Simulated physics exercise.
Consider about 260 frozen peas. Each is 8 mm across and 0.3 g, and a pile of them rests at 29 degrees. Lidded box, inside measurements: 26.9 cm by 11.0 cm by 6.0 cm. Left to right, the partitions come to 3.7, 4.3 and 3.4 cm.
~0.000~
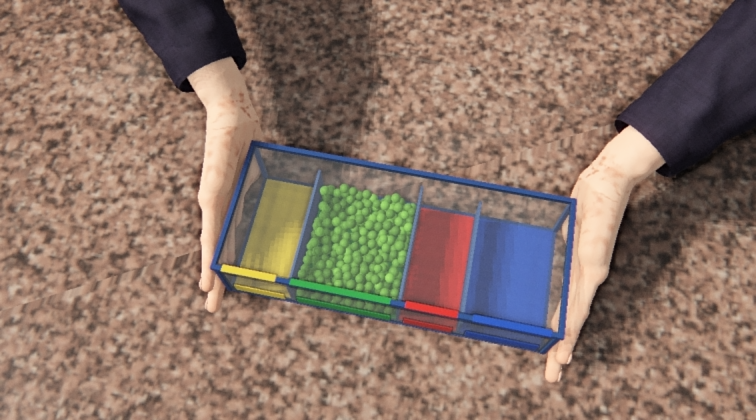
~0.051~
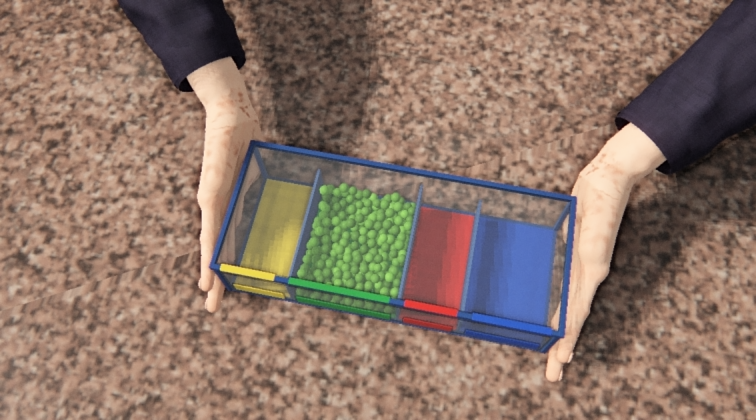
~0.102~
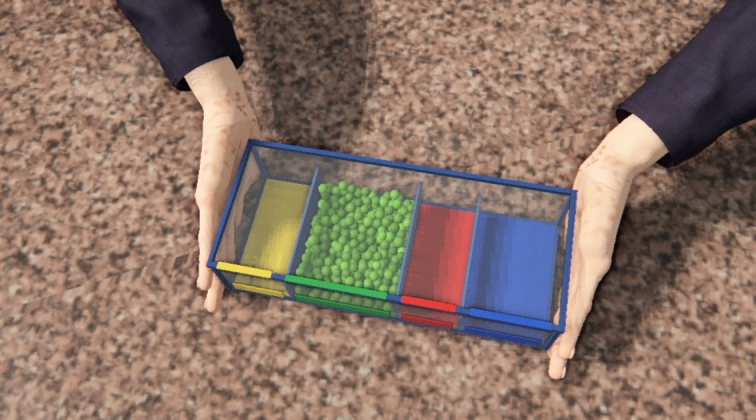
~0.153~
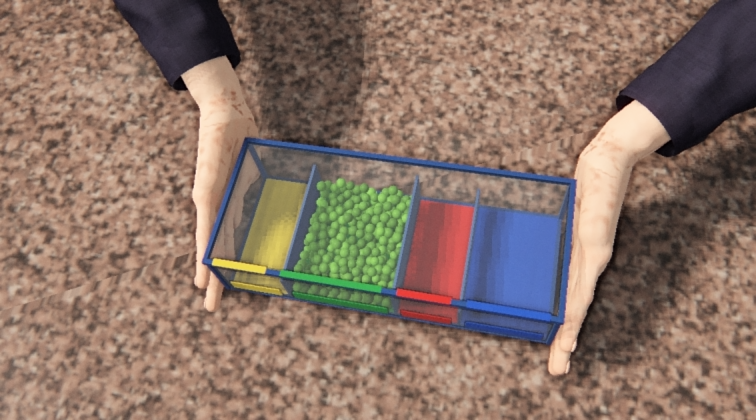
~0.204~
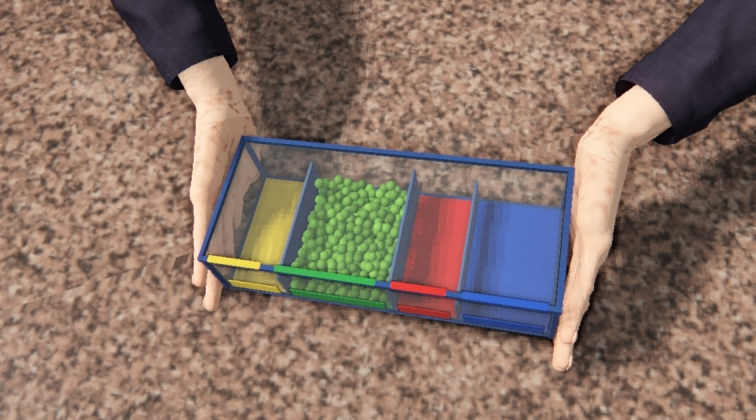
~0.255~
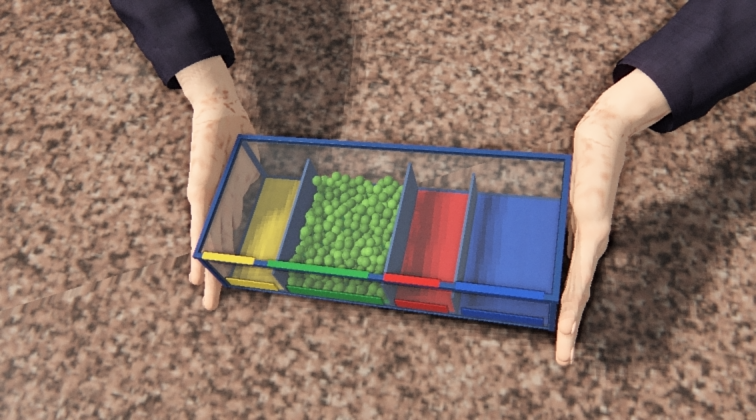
A clear lidded box with yellow, green, red and blue sections, held between two hands above a speckled surface, tilts slightly, its right end rising a little, while the small green balls stay piled in the green section.
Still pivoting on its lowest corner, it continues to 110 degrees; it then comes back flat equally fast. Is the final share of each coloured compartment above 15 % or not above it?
Red - not above; blue - not above; green - above; yellow - above.
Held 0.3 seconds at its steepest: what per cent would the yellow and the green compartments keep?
In per cent: Yellow 75, green 25.
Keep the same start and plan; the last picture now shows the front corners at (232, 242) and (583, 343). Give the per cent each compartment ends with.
You'd see red at 5 percent, blue at 35, green at 60 and yellow at 0 percent.
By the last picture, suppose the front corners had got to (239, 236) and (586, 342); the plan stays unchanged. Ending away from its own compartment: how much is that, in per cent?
That gives some 40 per cent.
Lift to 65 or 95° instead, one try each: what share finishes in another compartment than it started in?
Roughly 5 percent for the first try and 70 percent for the second.
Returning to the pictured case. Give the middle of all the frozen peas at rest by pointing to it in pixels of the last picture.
Somewhere near (286, 209) in the last picture.
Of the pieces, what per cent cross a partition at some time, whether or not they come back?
I'd say near 75 percent of them.
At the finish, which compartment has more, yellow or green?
Yellow comes out ahead.
Then, at 1.77 s, tilt 110 degrees; green 45 %, yellow 55 %.
After 2.78 s, tilt 51 degrees; green 25 %, yellow 75 %.
Then, at 3.77 s, tilt 0 degrees; green 25 %, yellow 75 %.
By 4.6 s all is still; red 0 %, blue 0 %, green 25 %, yellow 75 %.
